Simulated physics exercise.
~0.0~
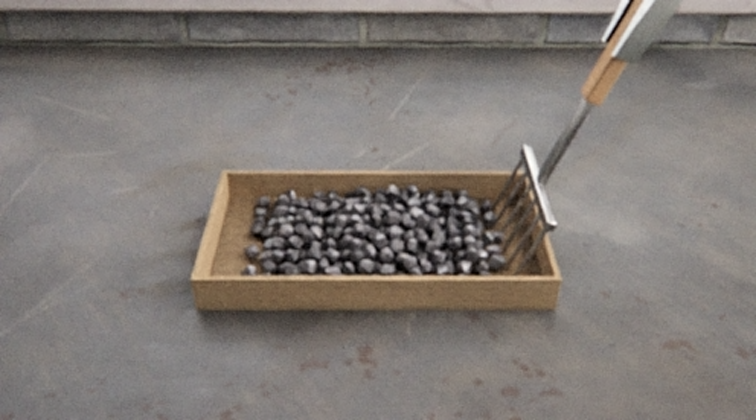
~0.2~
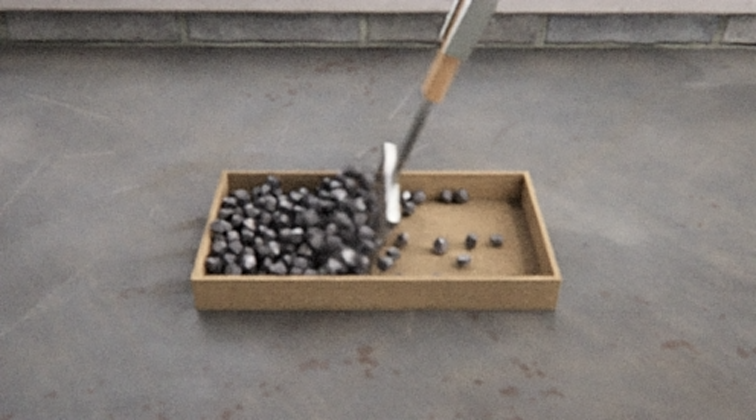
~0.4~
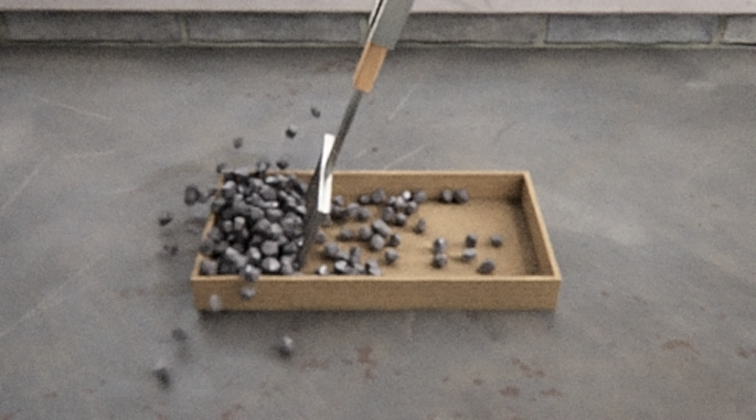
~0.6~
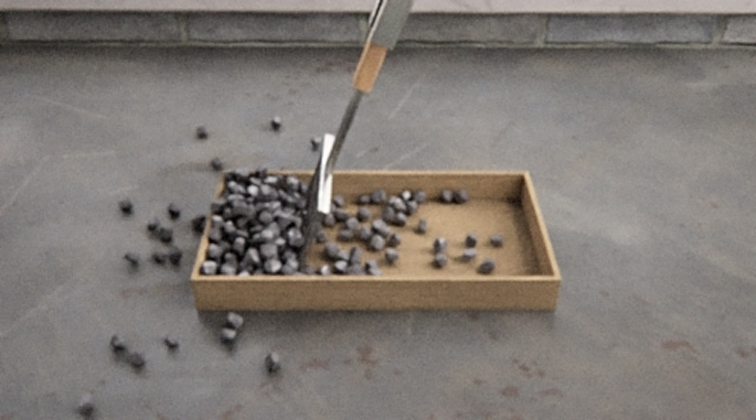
A fork pushes dark pebbles left across a tray, spilling some over the edges.
